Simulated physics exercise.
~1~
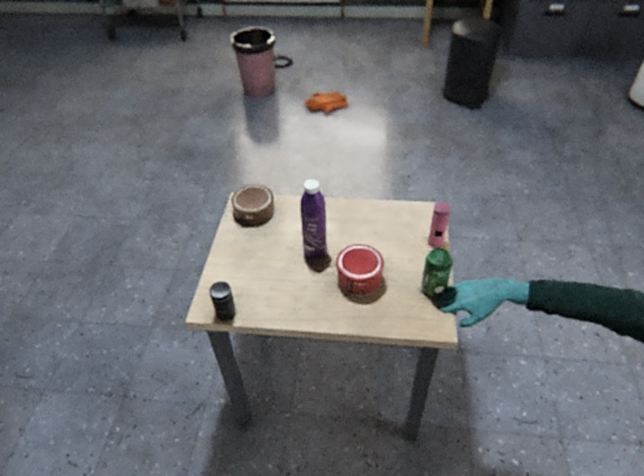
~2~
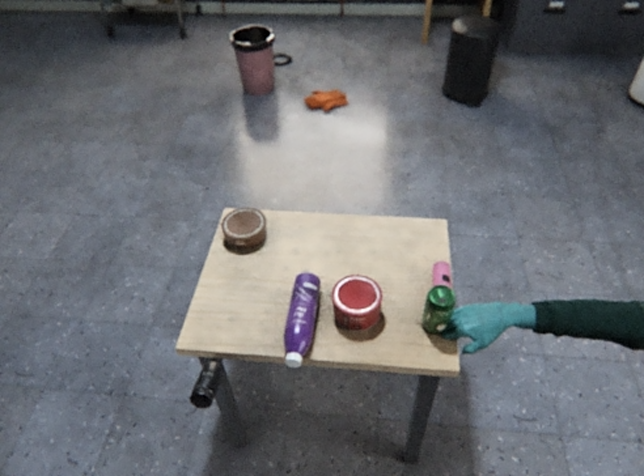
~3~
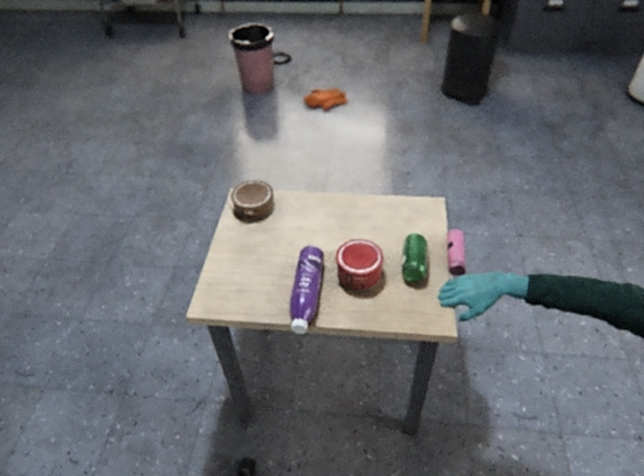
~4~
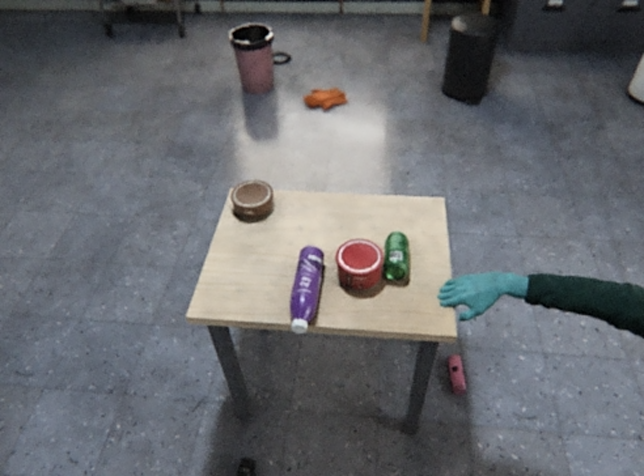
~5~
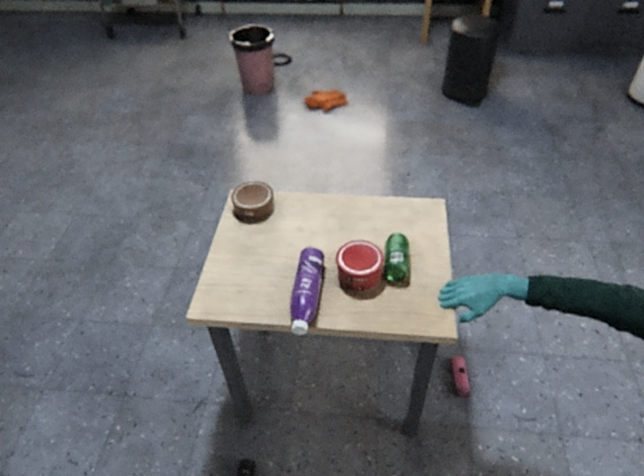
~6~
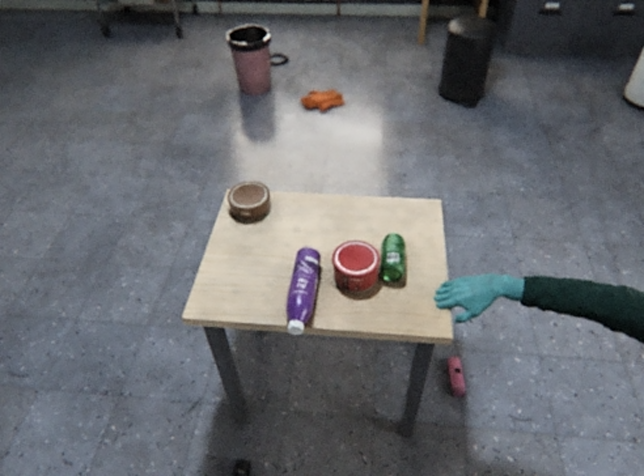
To begin with, a black shaker, purple bottle, green can, pink shaker, red tub and brown tub stand on a small table, a gloved hand at its right edge. The table shifts towards us, and the purple bottle and pink shaker topple while the black shaker drops off the near left side. The table then moves back, and the green can tips over as well. Next the pink shaker falls off the right side, and the can comes to lie beside the red tub. Finally both shakers lie on the floor, the bottle and can lie on the tabletop, and both tubs remain upright.
